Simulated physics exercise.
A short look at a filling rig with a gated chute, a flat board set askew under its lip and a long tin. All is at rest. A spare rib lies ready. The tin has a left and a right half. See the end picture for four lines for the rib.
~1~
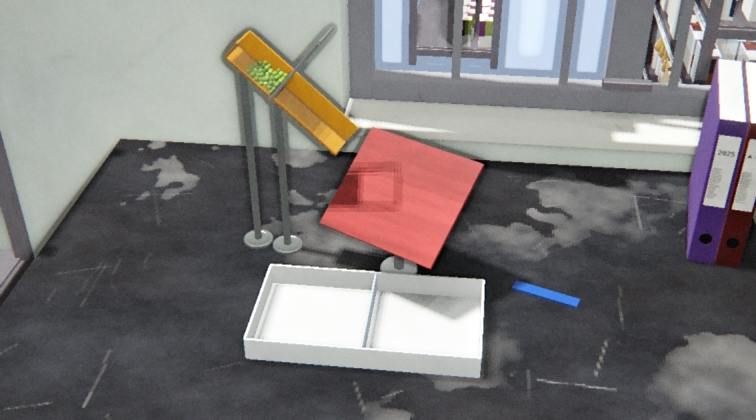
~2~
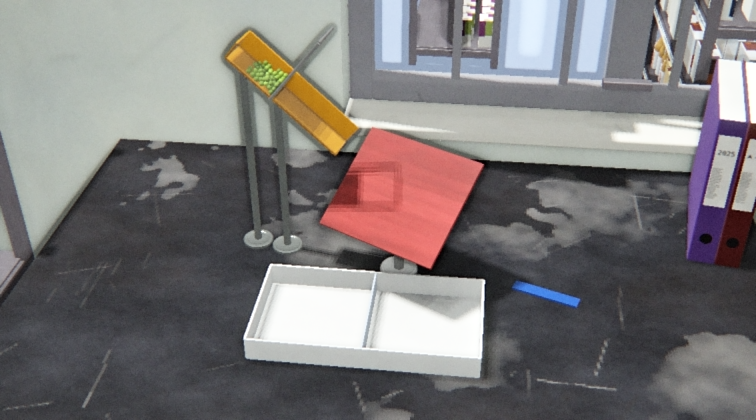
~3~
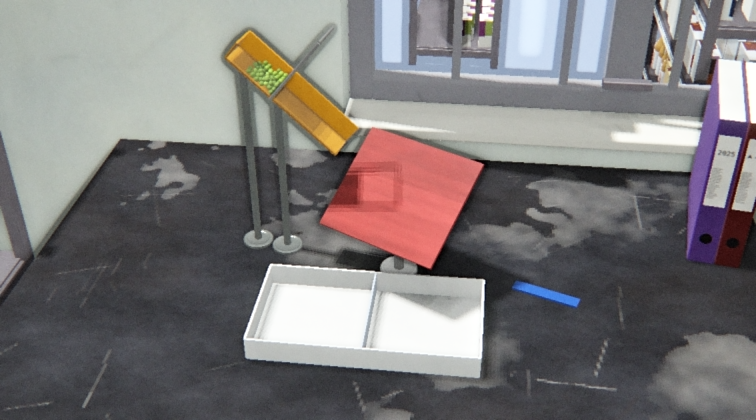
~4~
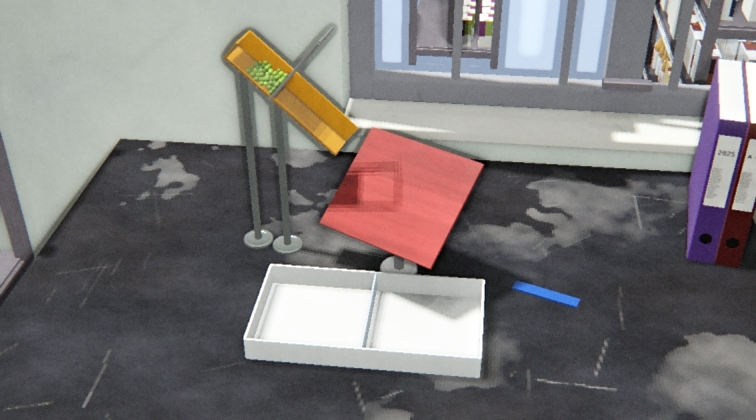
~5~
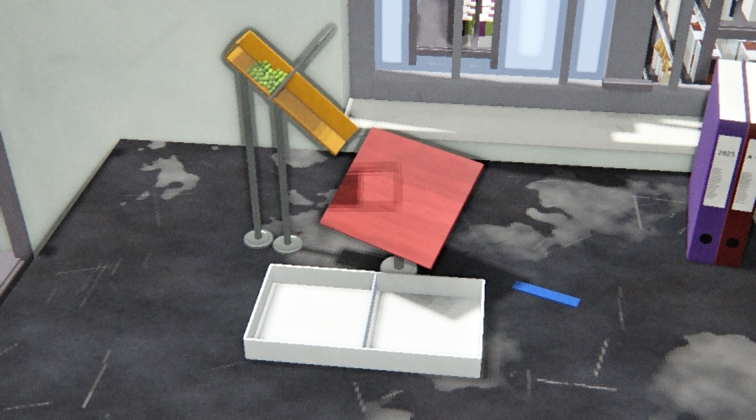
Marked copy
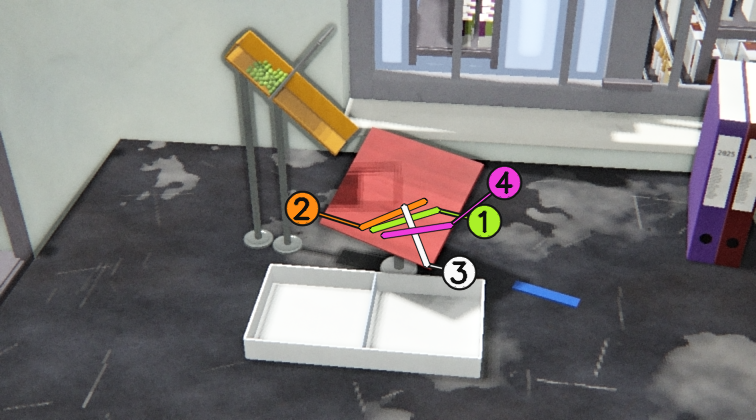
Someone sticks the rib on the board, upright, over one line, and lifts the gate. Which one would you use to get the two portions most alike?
It is 3.
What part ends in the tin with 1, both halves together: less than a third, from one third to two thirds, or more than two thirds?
It is more than two thirds.
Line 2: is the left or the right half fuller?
Left.
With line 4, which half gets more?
The left half.
On the marked copy, line 1 from (437, 210) to (372, 229); line 2 from (424, 201) to (362, 227); line 3 from (404, 207) to (426, 264); line 4 from (450, 225) to (384, 235).
If 1 is chosen, of what is caught, all but a few in the left half, only a few in the right.
If 2 is chosen, of what is caught, all but a few in the left half, only a few in the right.
If 3 is chosen, of what is caught, close to a third in the left half, close to two thirds in the right.
If 4 is chosen, of what is caught, all but a few in the left half, only a few in the right.
